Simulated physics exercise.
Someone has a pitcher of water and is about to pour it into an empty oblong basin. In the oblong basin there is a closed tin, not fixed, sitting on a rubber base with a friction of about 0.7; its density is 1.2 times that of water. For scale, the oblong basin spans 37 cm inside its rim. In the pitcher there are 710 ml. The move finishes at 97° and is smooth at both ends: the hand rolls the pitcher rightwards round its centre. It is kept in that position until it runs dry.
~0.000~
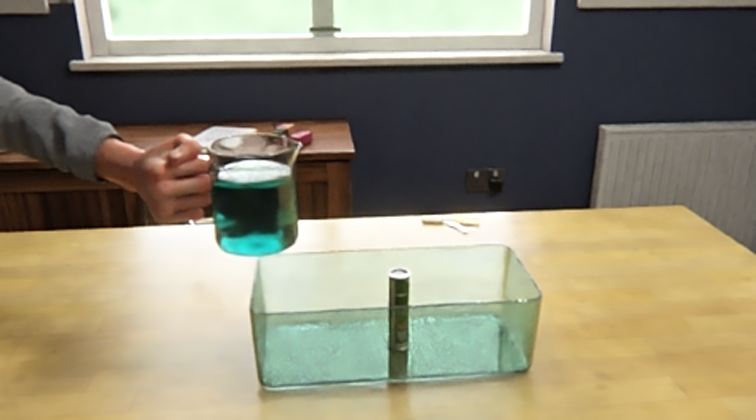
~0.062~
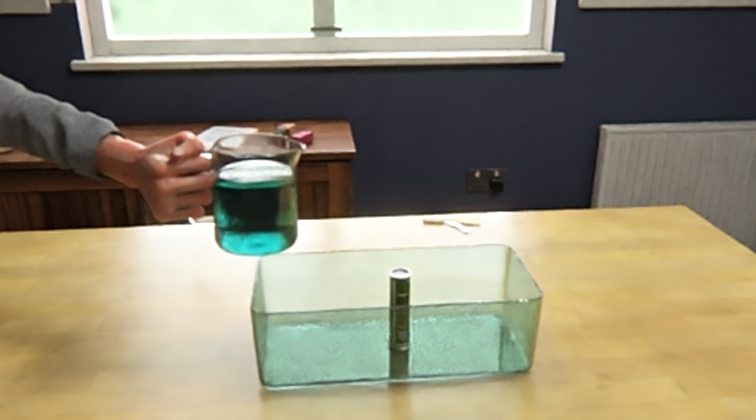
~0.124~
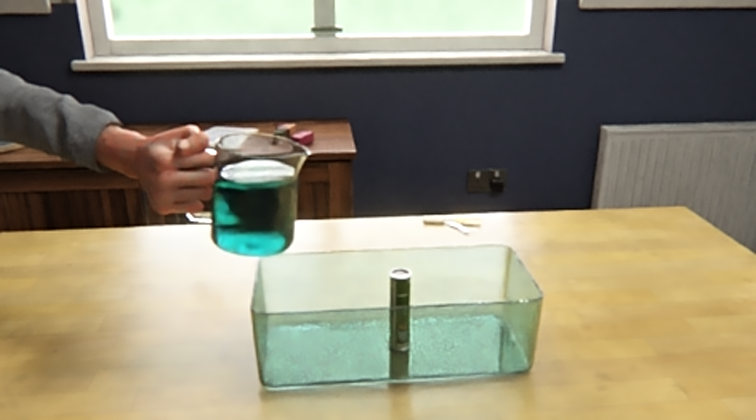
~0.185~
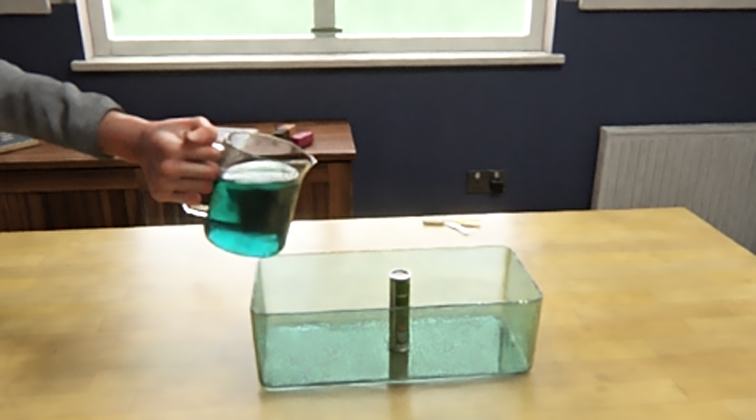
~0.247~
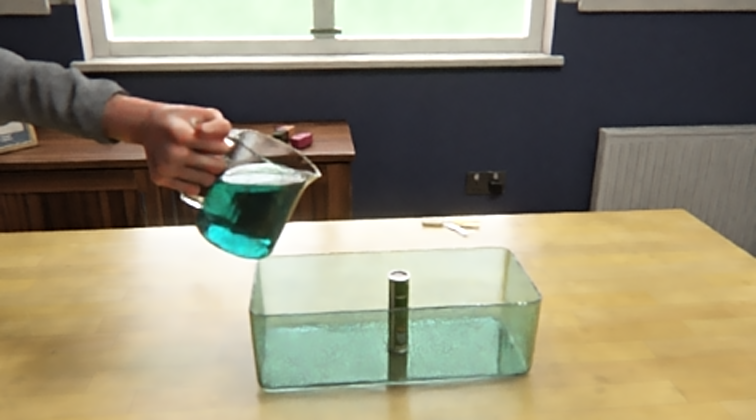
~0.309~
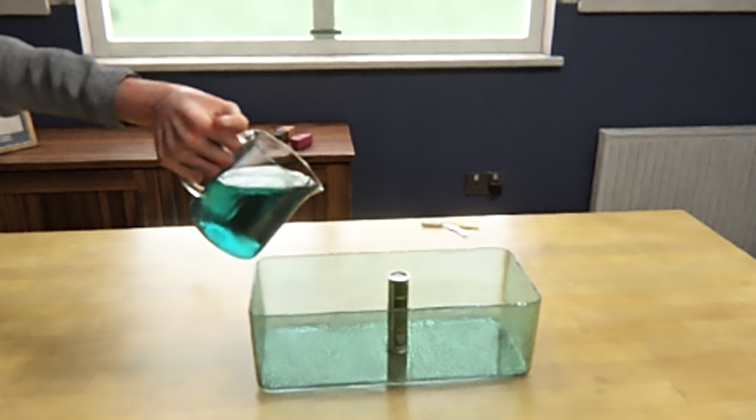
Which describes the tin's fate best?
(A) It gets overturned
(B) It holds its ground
The answer is B.
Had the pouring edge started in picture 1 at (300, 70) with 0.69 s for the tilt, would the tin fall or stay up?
Result: Tin tipped over.
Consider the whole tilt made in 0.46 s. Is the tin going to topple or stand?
So the tin will tip over.
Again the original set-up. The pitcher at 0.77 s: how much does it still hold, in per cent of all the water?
Close to 30 percent of the total.
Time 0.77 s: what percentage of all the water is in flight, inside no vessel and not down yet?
Estimate: About 18 in a hundred.
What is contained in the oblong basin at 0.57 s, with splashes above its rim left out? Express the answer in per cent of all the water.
I'd estimate some 9 percent of the liquid.
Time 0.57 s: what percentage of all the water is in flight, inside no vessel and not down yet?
It comes to roughly 20 per cent.
After 0.57 s the tilt is 90° and 71 per cent is still to pour; the tin stands where it began.
After 0.77 s the tilt is 97° and 30 per cent is still to pour; the tin stands where it began.
After 0.97 s the tilt is 97° and 12 per cent is still to pour; the tin stands 1 cm from where it began.
After 1.19 s the tilt is 97° and 5 per cent is still to pour; the tin stands 1 cm from where it began.
In the end the tin stands 1 cm from where it began.
